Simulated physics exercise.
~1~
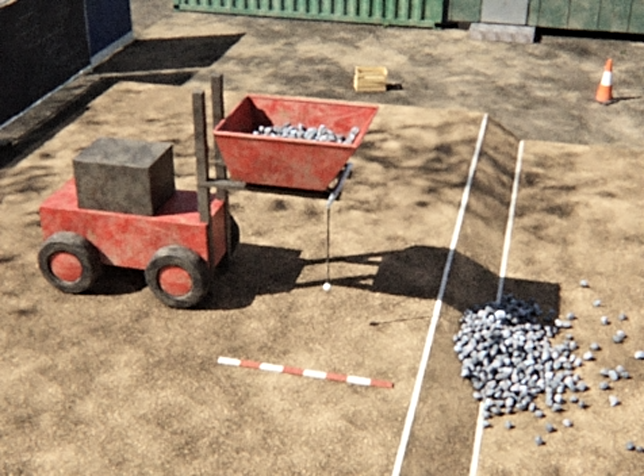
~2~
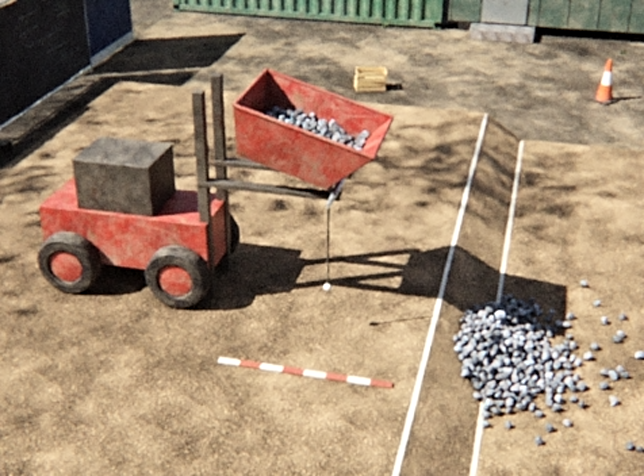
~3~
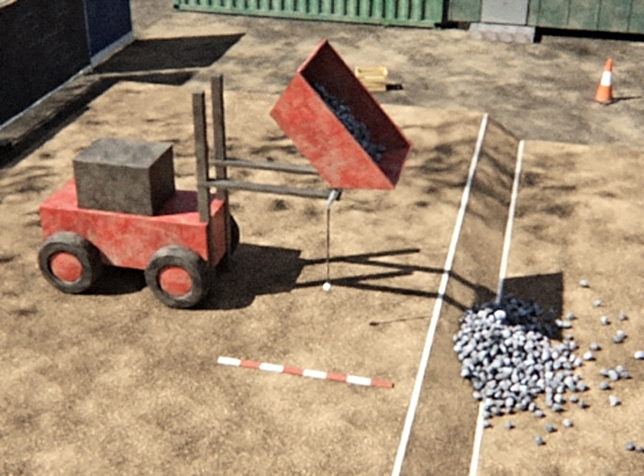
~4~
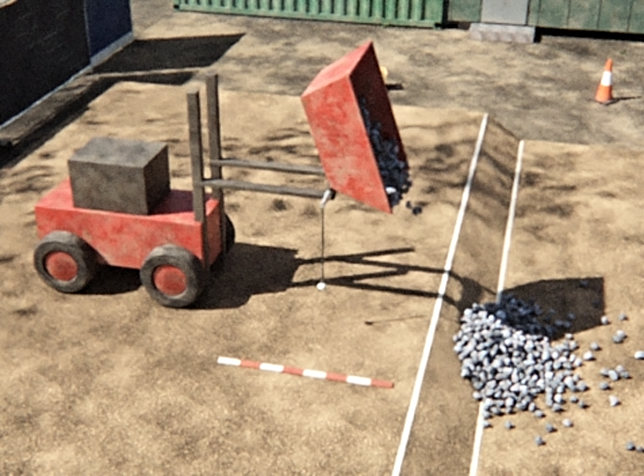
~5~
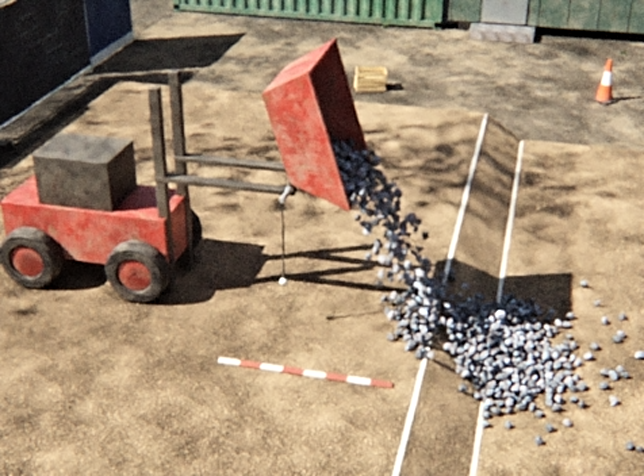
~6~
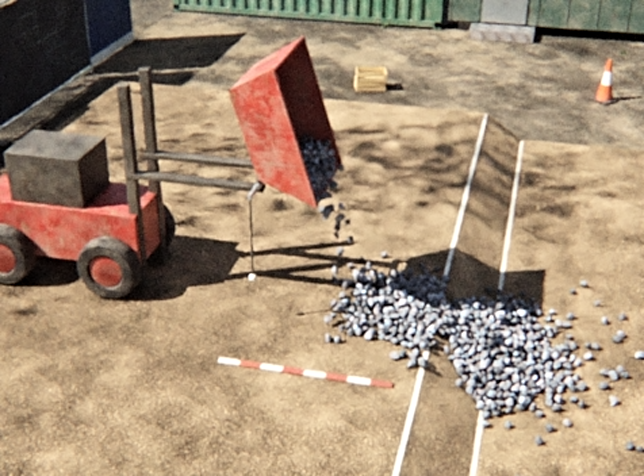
A red forklift with a dark block on its back stands at left on a sunlit dirt yard, seen from above and to the side, holding up a red skip of grey stones. To the right, two white lines edge a sloping strip, with a stone heap at its foot, and a banded red and white strip lies in front. The skip tips steeply rightward and stones begin to slip over its lip. The forklift then backs left as they pour down. It ends farther left, the skip still steeply tilted with some stones inside, and the new stones spread leftward from the old heap across the upper line.
